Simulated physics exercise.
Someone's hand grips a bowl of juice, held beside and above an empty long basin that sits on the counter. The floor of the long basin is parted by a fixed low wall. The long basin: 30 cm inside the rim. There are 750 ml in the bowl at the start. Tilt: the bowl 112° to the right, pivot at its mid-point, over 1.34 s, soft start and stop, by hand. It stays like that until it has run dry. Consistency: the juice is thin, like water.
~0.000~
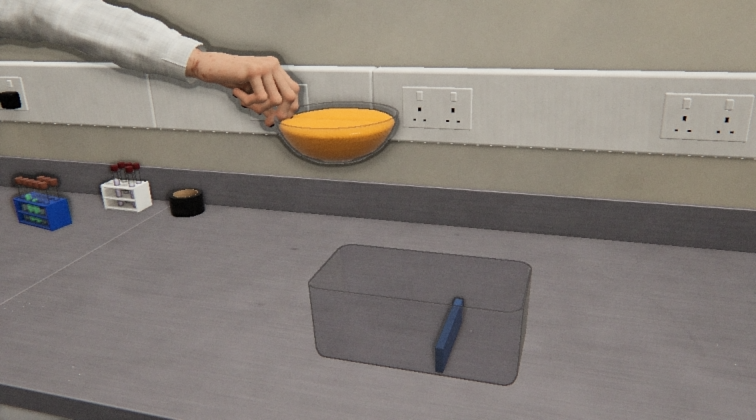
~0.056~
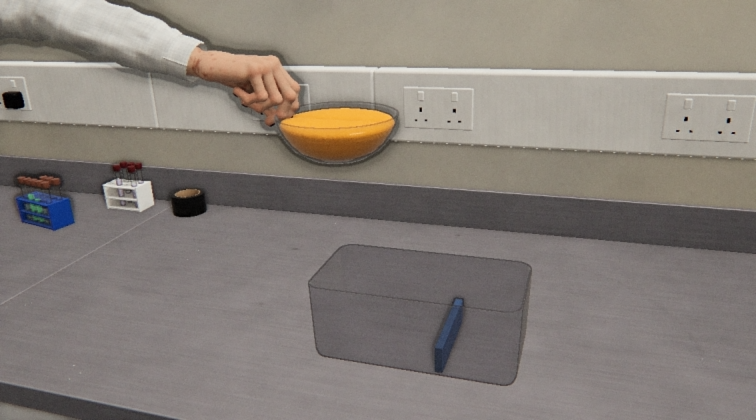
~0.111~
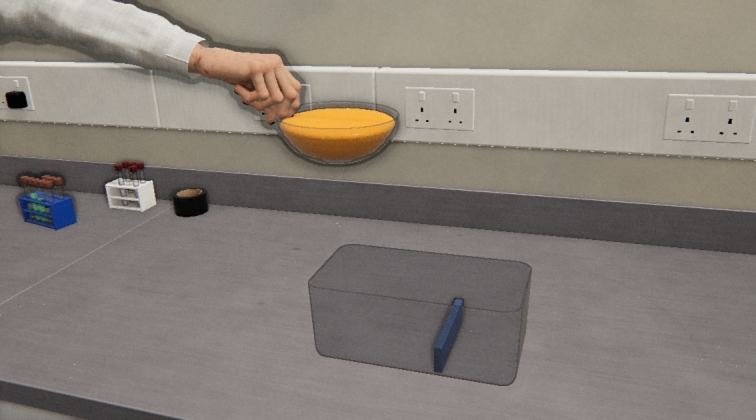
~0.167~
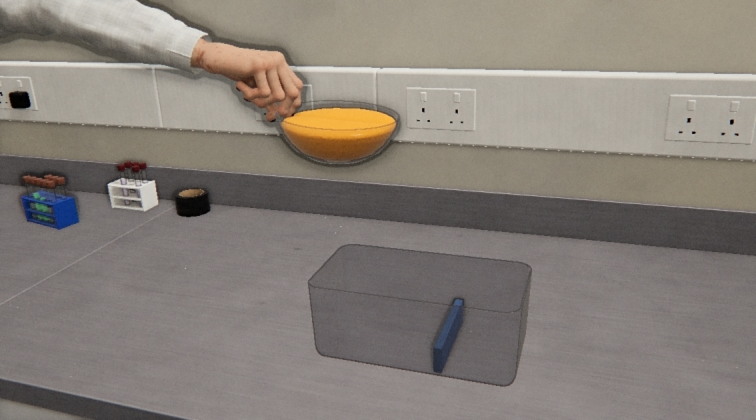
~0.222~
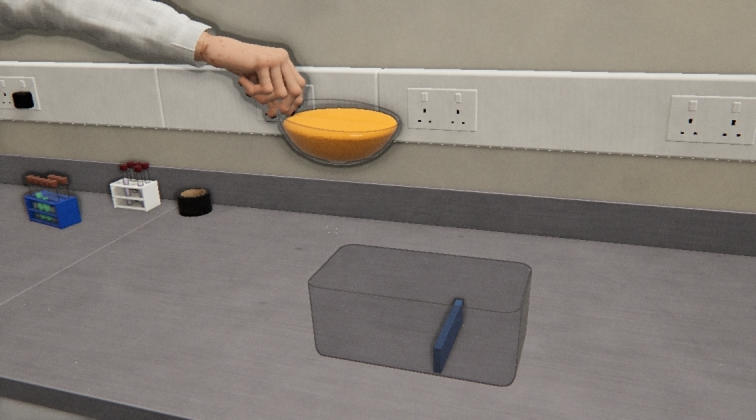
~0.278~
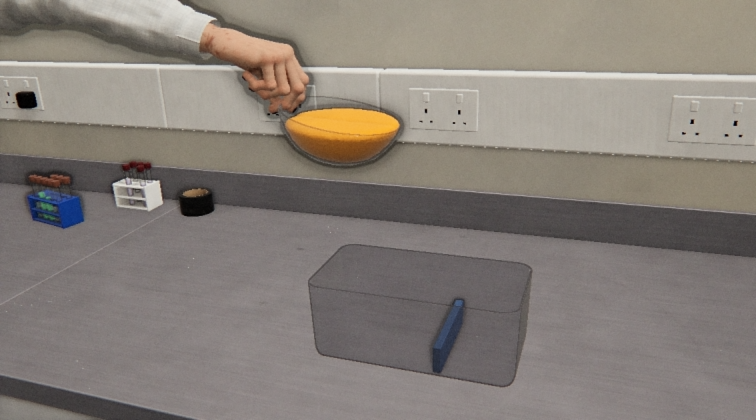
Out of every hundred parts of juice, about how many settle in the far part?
About 55 out of 100.
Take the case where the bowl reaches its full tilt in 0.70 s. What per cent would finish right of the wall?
Then you'd be looking at around 35 in a hundred.
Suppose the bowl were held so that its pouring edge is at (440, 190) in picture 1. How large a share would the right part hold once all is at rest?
It would then come to around 80 percent.
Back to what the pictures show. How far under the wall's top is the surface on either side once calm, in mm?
Left 30 mm, right 14 mm.
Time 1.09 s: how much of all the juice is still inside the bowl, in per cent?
0 %.
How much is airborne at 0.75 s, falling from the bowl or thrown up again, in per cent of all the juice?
I'd put it at about 46 percent.
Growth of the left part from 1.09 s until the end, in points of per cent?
Some 1 per cent.
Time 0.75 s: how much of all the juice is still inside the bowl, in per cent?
Portion remaining: Approx. 22 per cent.
Then, 0.75 s in, the tilt is 66° and 22 per cent is still to pour, 8 is left of the wall and 23 right of it.
Then, 1.09 s in, the tilt is 103° and 0 per cent is still to pour, 43 is left of the wall and 55 right of it.
Then, 1.45 s in, the tilt is 112° and 0 per cent is still to pour, 44 is left of the wall and 55 right of it.
Then, 1.84 s in, the tilt is 112° and 0 per cent is still to pour, 44 is left of the wall and 55 right of it.
Finally, 44 per cent lies left of the wall, 55 right of it and 1 outside.
